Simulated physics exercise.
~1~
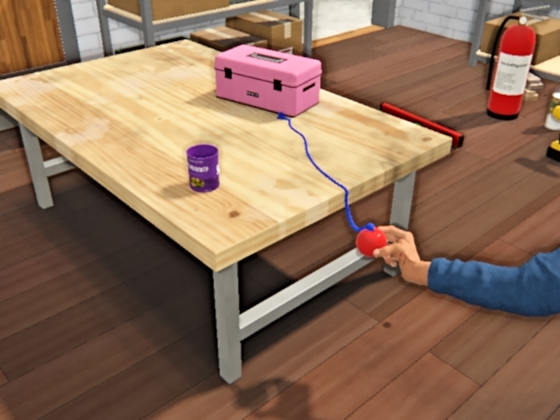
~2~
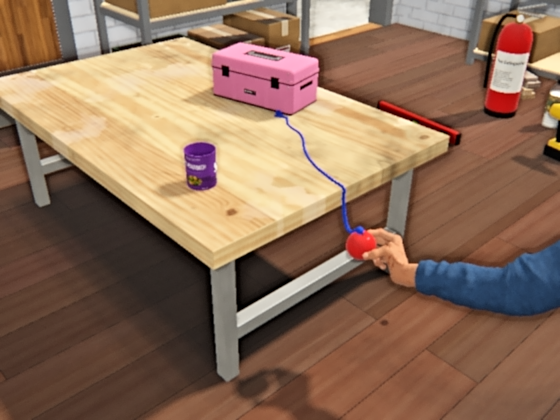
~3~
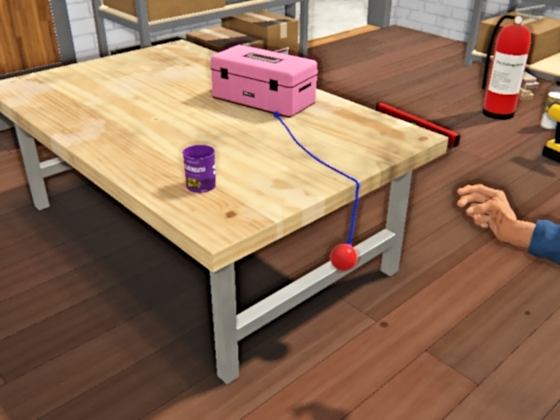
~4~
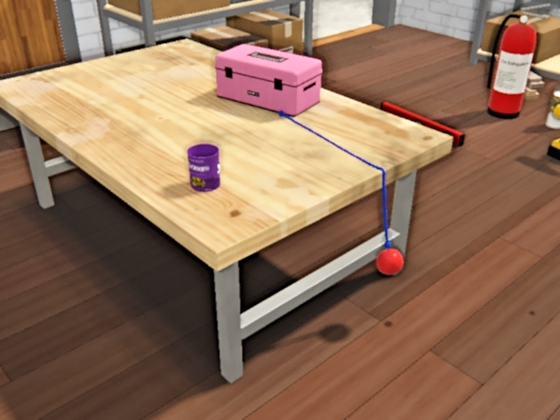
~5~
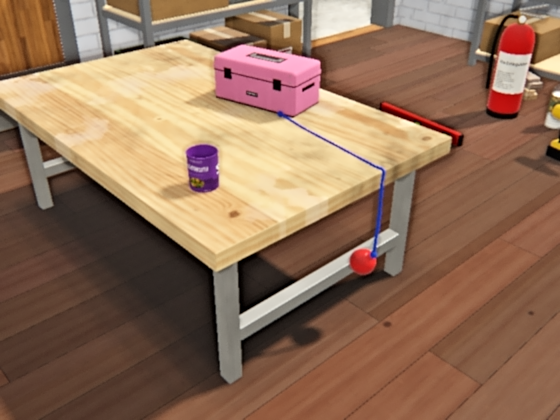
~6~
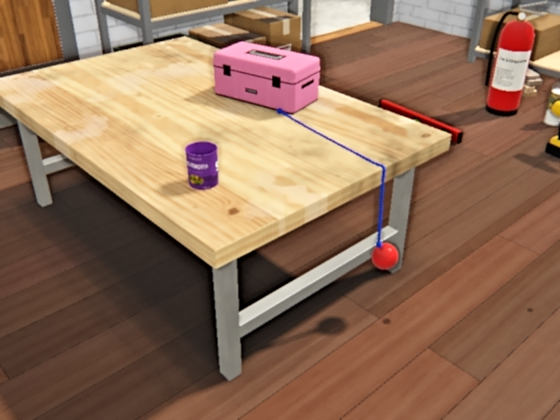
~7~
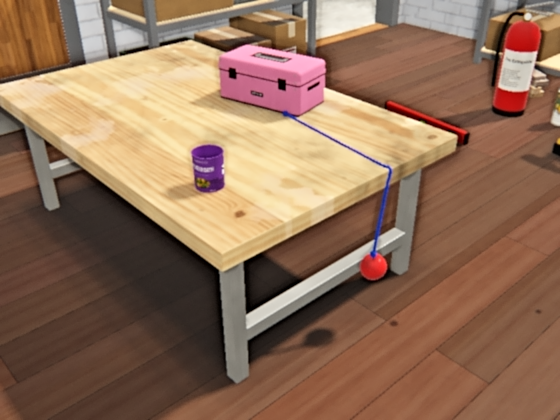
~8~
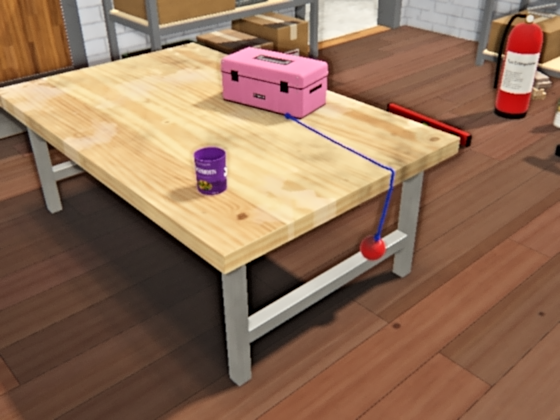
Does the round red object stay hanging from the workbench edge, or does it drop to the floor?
The round red object stays hanging in mid-air, swinging on its cord from the workbench edge, and the purple cup stays on top.
